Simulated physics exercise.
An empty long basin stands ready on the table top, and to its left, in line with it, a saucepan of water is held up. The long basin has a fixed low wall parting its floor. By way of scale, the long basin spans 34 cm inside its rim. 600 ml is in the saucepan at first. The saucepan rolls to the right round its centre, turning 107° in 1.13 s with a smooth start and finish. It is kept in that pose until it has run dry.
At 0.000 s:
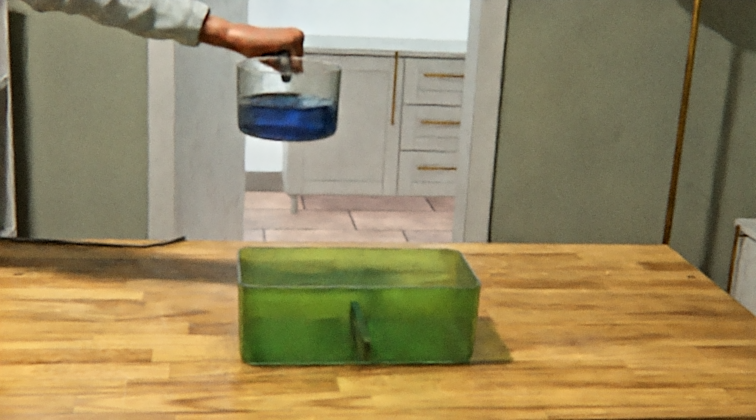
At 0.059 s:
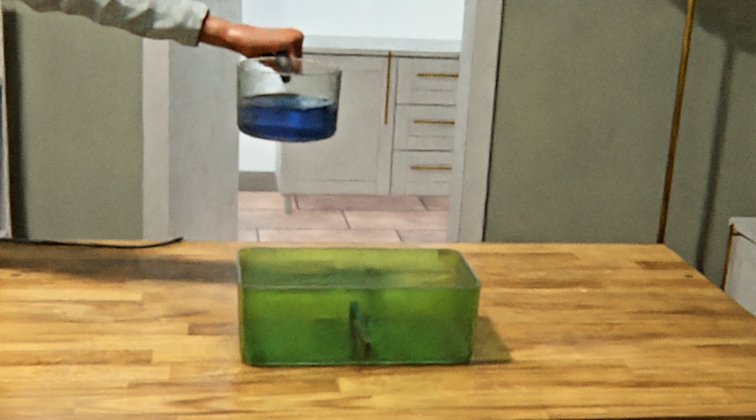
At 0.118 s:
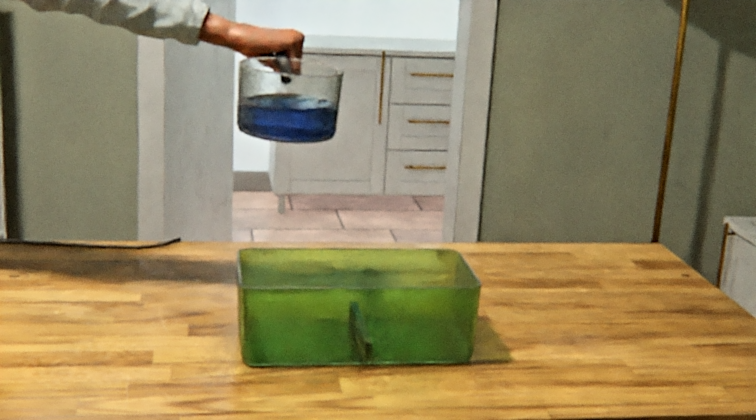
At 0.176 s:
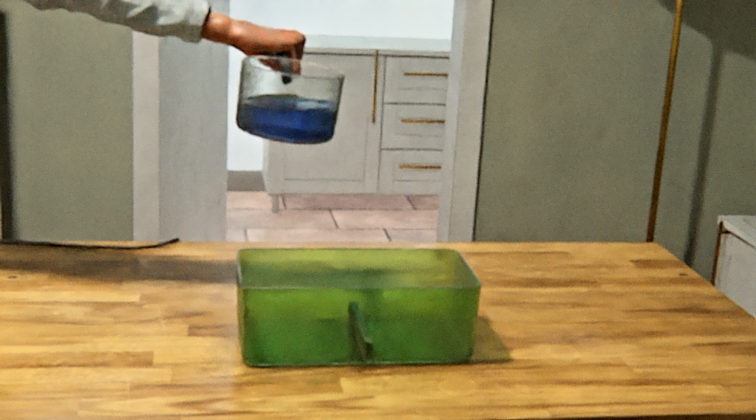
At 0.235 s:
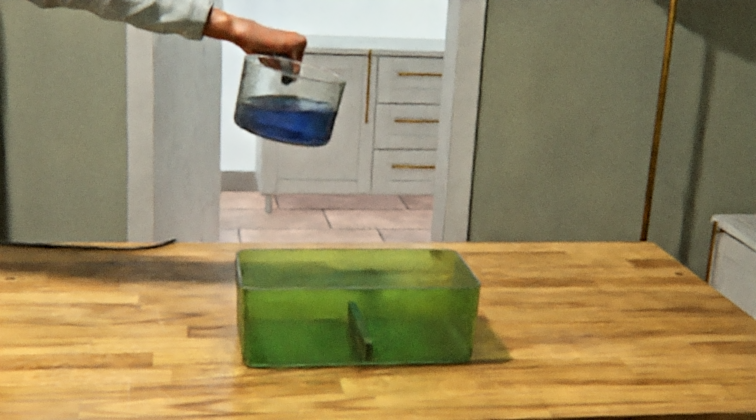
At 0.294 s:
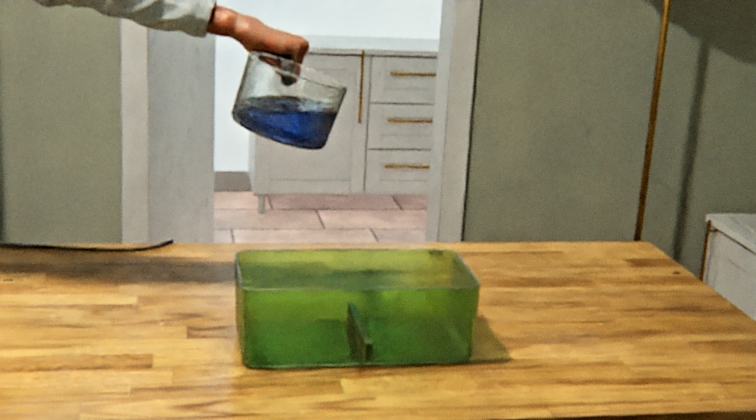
A clear saucepan of blue water, held up by a hand above a green-tinted long basin on a wooden table, starts out level. It then tilts slowly to the right, gently at first and then more noticeably, its right rim dipping while the water stays inside.
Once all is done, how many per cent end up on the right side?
Roughly 87 percent ends up on the right side.
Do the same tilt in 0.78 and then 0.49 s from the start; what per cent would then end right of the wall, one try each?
The first try gives 85 percent and the second 80 percent.
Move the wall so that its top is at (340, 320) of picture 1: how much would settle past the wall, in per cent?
Around 90 %, I'd say.
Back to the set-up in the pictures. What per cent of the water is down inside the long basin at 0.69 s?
Close to 0 in a hundred.
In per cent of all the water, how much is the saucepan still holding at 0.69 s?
Roughly 76 %.
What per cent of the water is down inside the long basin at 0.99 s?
The share is close to 50 percent.
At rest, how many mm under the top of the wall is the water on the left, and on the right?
Left 28 mm, right 10 mm.
By 0.69 s the tilt is 72° and 77 per cent is still to pour, 0 is left of the wall and 0 right of it.
By 0.99 s the tilt is 103° and 20 per cent is still to pour, 2 is left of the wall and 47 right of it.
By 1.30 s the tilt is 107° and 1 per cent is still to pour, 10 is left of the wall and 82 right of it.
By 1.63 s the tilt is 107° and 0 per cent is still to pour, 11 is left of the wall and 87 right of it.
At rest 11 per cent lies left of the wall, 87 right of it and 2 outside.
